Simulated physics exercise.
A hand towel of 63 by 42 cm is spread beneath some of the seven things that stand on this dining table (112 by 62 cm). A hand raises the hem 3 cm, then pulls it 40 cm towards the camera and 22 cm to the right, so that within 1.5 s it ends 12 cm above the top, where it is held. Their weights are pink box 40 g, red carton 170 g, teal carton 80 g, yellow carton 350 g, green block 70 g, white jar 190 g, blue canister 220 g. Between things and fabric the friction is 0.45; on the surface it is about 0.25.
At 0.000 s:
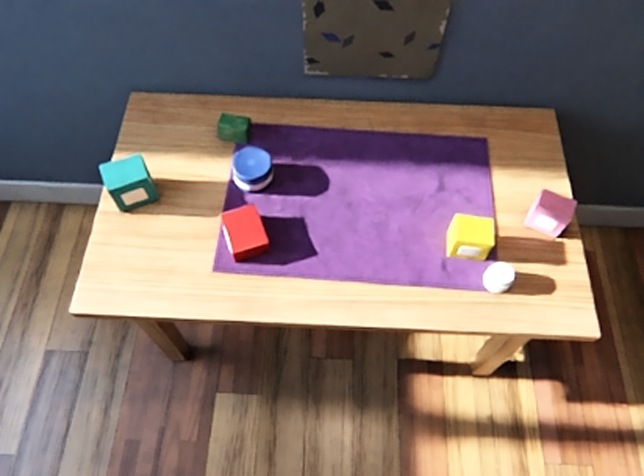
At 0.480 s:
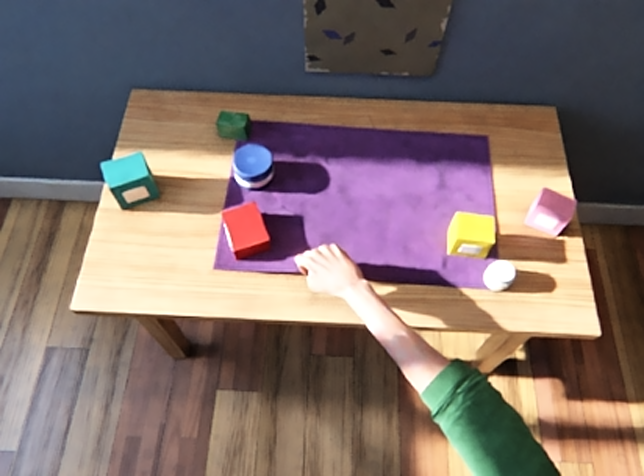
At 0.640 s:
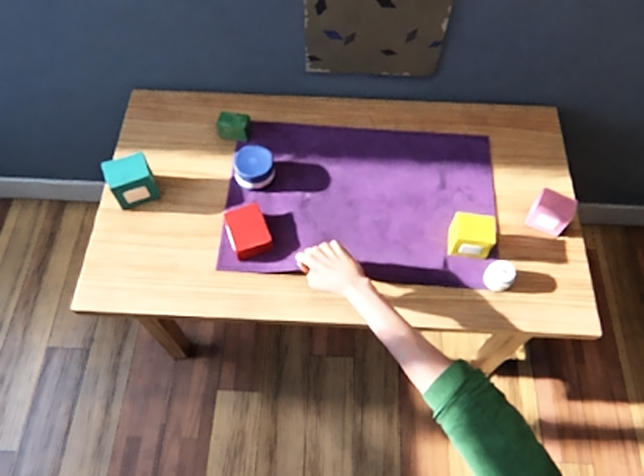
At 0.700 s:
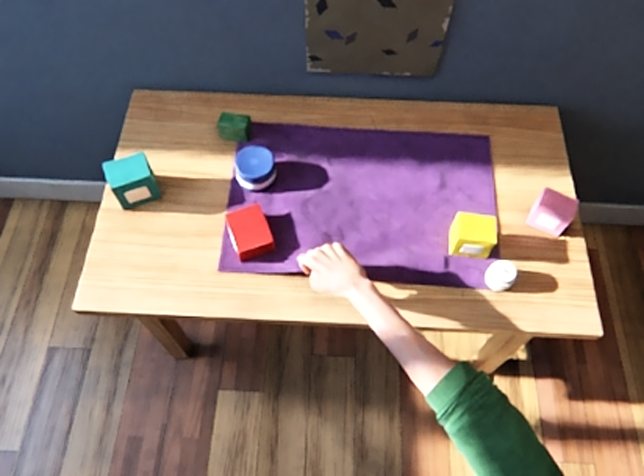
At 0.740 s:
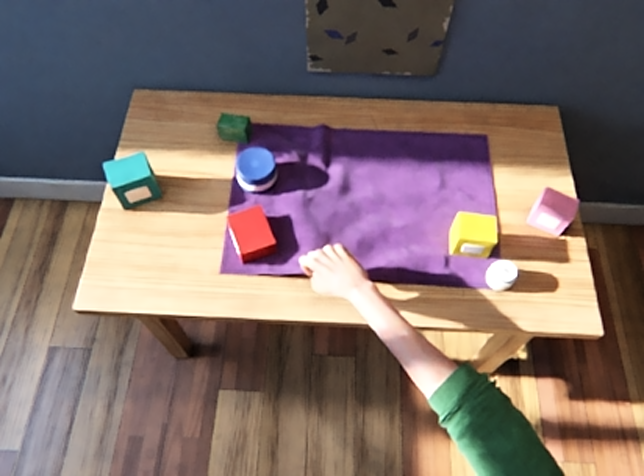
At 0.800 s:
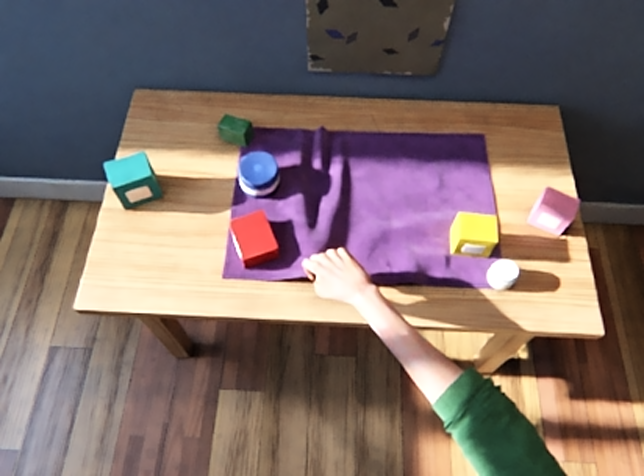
A hand in a green sleeve reached in and gripped the front edge of a purple cloth on a wooden table, and the cloth wrinkled as the red box and blue canister shifted slightly right.
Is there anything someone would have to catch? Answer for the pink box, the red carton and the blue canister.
Outcome: I'd bet the pink box never leaves the surface; I'd bet the red carton leaves the surface; I'd bet the blue canister leaves the surface.
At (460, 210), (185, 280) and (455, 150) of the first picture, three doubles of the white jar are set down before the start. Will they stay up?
In that order: Stays up, stays on, stays up.
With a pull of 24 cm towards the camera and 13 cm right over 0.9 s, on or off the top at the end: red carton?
Outcome: Red carton leaves the top.
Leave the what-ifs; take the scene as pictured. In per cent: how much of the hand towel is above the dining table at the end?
About 0 per cent.
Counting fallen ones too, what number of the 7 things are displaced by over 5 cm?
My count is 4.
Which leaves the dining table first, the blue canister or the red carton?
Red.
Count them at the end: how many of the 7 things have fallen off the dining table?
That gives 3.
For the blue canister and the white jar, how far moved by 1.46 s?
The blue canister is 30 cm out, the white jar 2 cm.
After 1.1 s, 95 % of the hand towel is still over the top; red carton 15 cm off its start, blue canister 14 cm off its start, green block 11 cm off its start.
After 1.5 s, 75 % of the hand towel is still over the top; red carton 32 cm off its start, blue canister 32 cm off its start, green block 14 cm off its start.
After 1.8 s, 35 % of the hand towel is still over the top; blue canister over the edge, red carton over the edge, yellow carton 15 cm off its start at (460, 289).
After 2.1 s, 15 % of the hand towel is still over the top; blue canister over the edge, red carton over the edge, yellow carton 21 cm off its start.
After 3.7 s, 0 % of the hand towel is still over the top; blue canister over the edge, red carton over the edge, pink box 0 cm off its start at (560, 201), yellow carton over the edge.
